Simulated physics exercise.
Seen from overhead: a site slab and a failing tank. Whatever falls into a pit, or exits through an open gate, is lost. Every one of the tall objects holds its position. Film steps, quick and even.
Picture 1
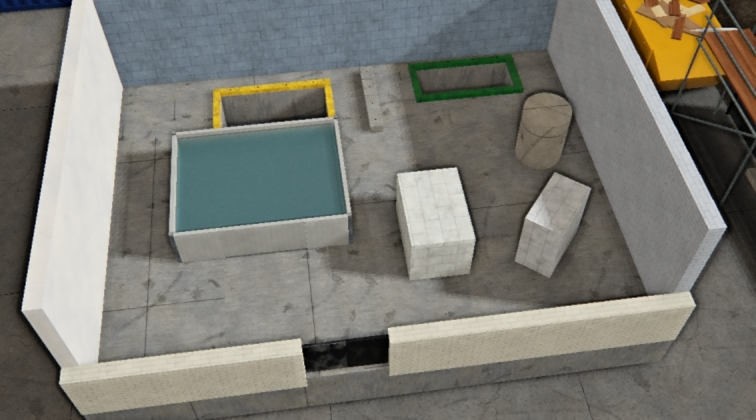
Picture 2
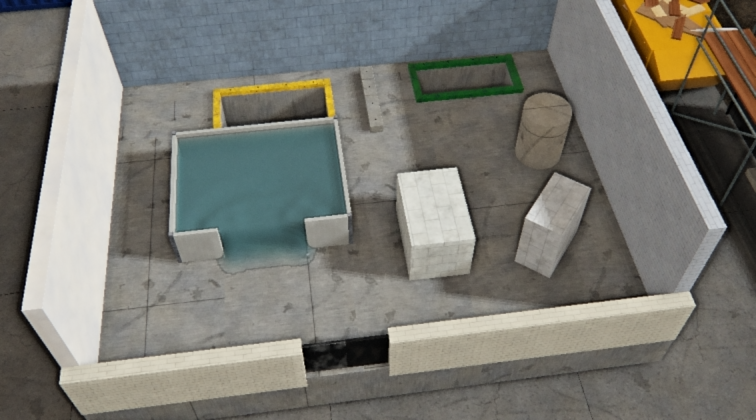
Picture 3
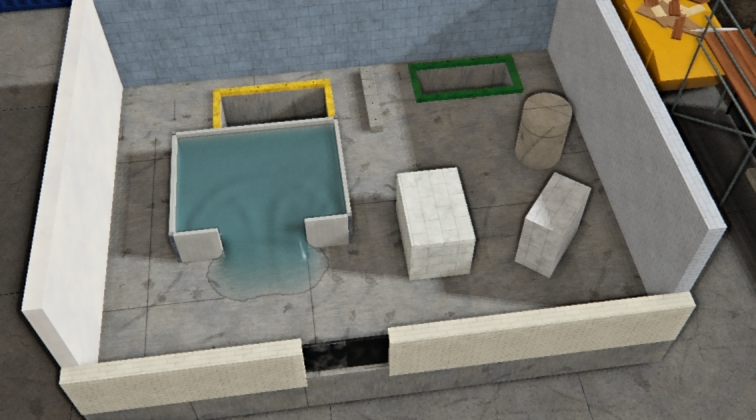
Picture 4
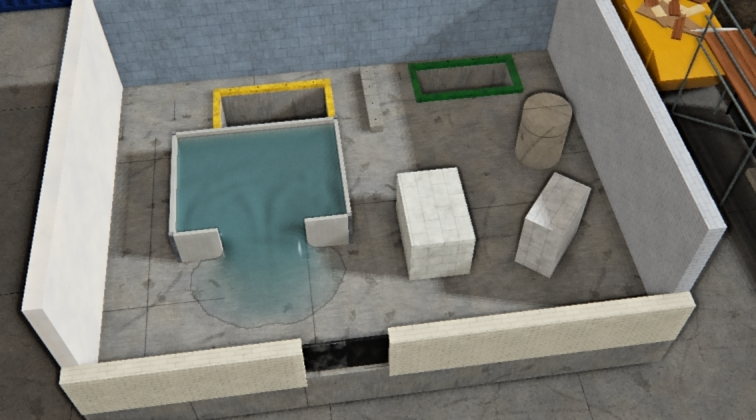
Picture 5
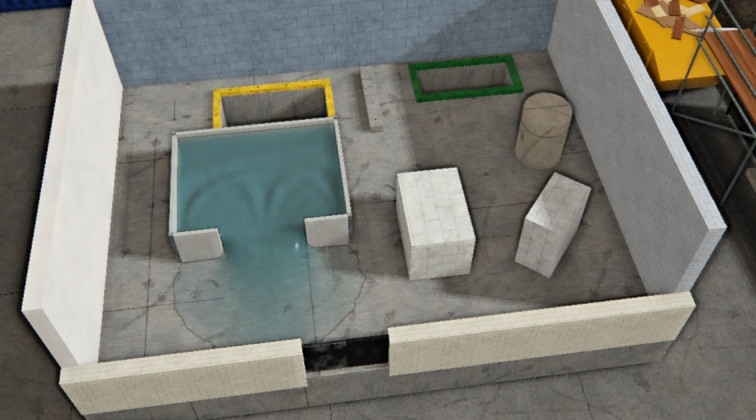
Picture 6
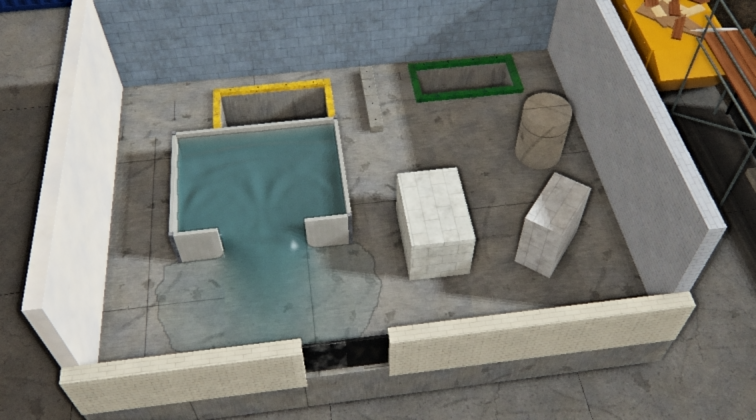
On a walled concrete slab with pale blocks and a cylinder, the front of a water tank opens in the middle, and water pours through the gap, spreading across the floor toward the low front wall.
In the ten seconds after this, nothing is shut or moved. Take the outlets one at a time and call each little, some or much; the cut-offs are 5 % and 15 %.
In order: The gate catches little; the green pit catches little; the yellow pit catches little.
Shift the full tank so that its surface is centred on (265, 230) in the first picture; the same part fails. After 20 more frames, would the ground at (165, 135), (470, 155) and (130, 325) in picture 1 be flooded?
Going through the three spots, I'd say swamped, high and dry, swamped.
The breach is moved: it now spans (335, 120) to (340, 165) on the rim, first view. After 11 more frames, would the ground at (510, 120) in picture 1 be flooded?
Check at the given point: Inundated.
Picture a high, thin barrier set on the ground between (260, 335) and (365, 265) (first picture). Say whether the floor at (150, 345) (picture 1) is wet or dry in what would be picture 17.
Submerged.
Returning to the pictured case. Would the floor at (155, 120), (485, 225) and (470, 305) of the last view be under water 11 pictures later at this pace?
In that order, the three spots are high and dry, high and dry and soaked.
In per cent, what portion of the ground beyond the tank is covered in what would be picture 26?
I'd put it at roughly 45 per cent.
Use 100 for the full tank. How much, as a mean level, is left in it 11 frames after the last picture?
Estimate: Around 58 %.
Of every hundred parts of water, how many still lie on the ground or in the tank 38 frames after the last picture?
Roughly 100 per cent.
A moment on, water covers 15 % of the floor; the gate 0 %, the green pit 0 %, the yellow pit 0 %.
Next, water covers 25 % of the floor; the gate 0 %, the green pit 0 %, the yellow pit 0 %.
Then, water covers 45 % of the floor; the gate 0 %, the green pit 0 %, the yellow pit 0 %.
Later, water covers 75 % of the floor; the gate 0 %, the green pit 0 %, the yellow pit 0 %.
In the end, water covers 95 % of the floor; the gate 0 %, the green pit 2 %, the yellow pit 1 %.
